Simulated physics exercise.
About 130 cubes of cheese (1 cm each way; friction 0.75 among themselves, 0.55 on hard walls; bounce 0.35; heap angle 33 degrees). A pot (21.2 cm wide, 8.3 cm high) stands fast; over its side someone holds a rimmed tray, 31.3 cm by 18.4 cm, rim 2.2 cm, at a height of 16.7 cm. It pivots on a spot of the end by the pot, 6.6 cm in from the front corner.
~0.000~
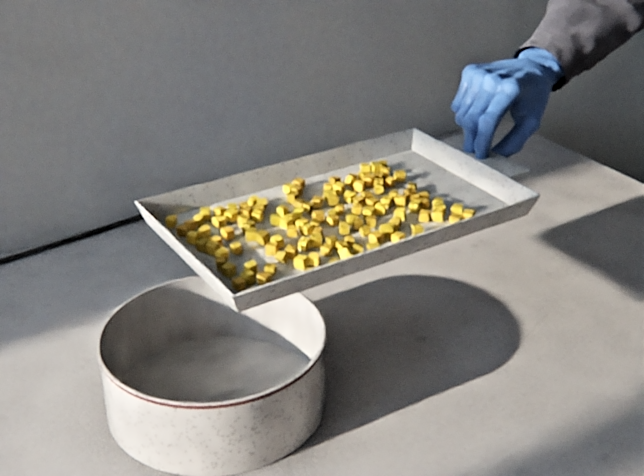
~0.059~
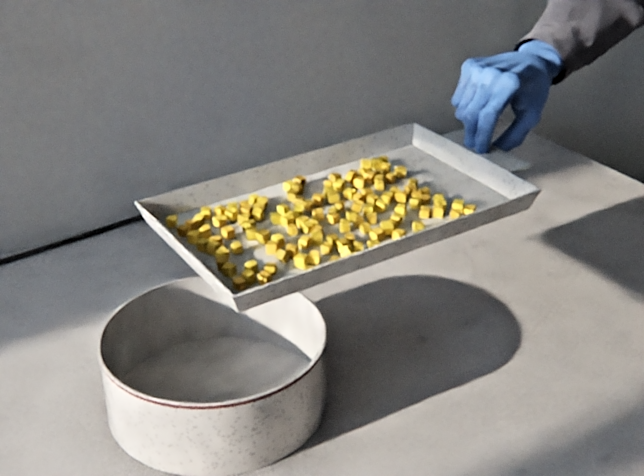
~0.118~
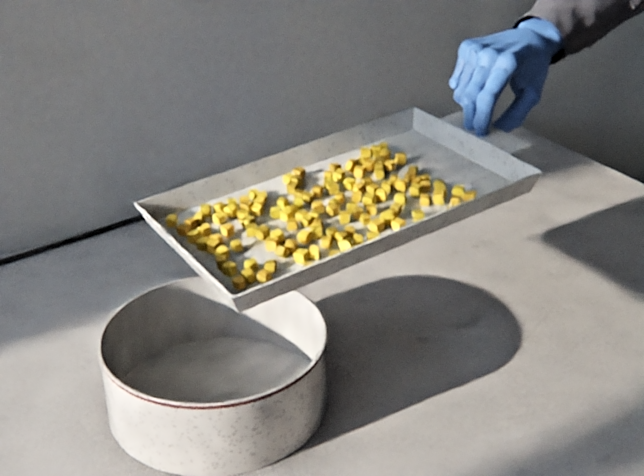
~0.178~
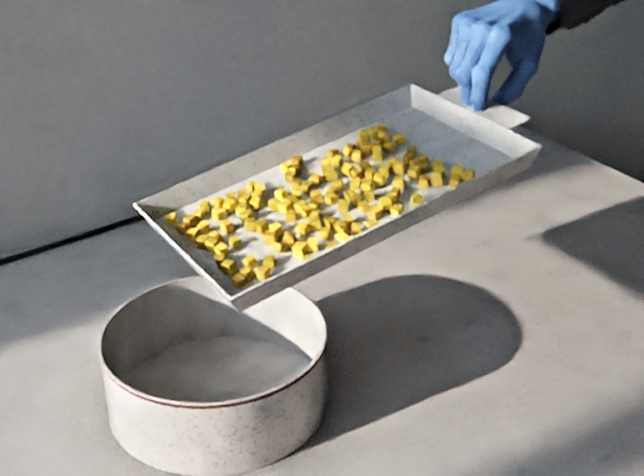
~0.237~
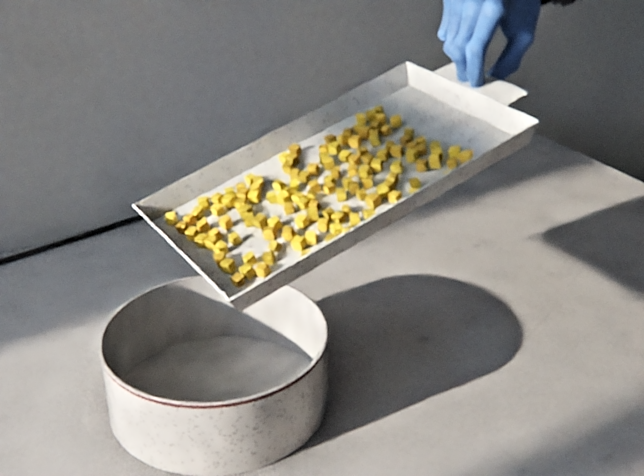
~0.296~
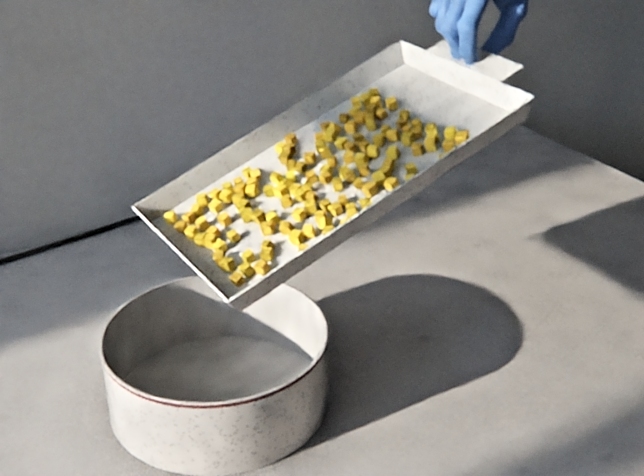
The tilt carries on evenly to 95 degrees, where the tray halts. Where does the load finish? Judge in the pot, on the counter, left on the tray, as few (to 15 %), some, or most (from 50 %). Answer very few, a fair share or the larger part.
Pot the larger part, counter a fair share, tray very few.
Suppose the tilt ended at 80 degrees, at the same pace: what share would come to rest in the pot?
Then about 20 per cent.
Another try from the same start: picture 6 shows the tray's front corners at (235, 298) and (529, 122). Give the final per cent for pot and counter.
Pot 40, counter 60.
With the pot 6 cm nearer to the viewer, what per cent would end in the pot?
Then about 45 per cent.
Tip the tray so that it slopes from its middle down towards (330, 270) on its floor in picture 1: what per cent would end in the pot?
About 40 per cent.
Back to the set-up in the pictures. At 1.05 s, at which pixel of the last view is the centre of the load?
Near (169, 264).
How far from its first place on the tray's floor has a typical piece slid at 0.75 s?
Roughly 9 cm.
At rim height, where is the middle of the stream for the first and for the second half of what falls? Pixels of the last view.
At about (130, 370), then at (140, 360).
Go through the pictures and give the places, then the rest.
The first frame shows tray tilt 0 degrees, front corners at (237, 289) and (529, 194); middle of the pieces at (319, 217); pot at (212, 332).
The second frame shows tray tilt 1 degrees, front corners at (237, 289) and (530, 188); middle of the pieces at (318, 215).
The third frame shows tray tilt 5 degrees, front corners at (236, 290) and (530, 171), lowest corner left back; middle of the pieces at (318, 207).
The fourth frame shows tray tilt 9 degrees, front corners at (234, 290) and (529, 146), lowest corner left back; middle of the pieces at (317, 197).
The fifth frame shows tray tilt 14 degrees, front corners at (233, 291) and (526, 122), lowest corner left back; middle of the pieces at (314, 187).
The sixth frame shows tray tilt 19 degrees, front corners at (231, 292) and (521, 98), lowest corner left back; middle of the pieces at (311, 177); pot at (215, 332). Its pace works out near 80 degrees a second.
Then, at 0.75 s, tilt 56 degrees; the tray holds 100 %, the pot 0 %.
After 1.05 s, tilt 80 degrees; the tray holds 55 %, the pot 15 %.
Then, at 1.45 s, tilt 95 degrees; the tray holds 10 %, the pot 40 %.
At rest (2.5 s), pot 60 %, counter 40 %, tray 0 %.
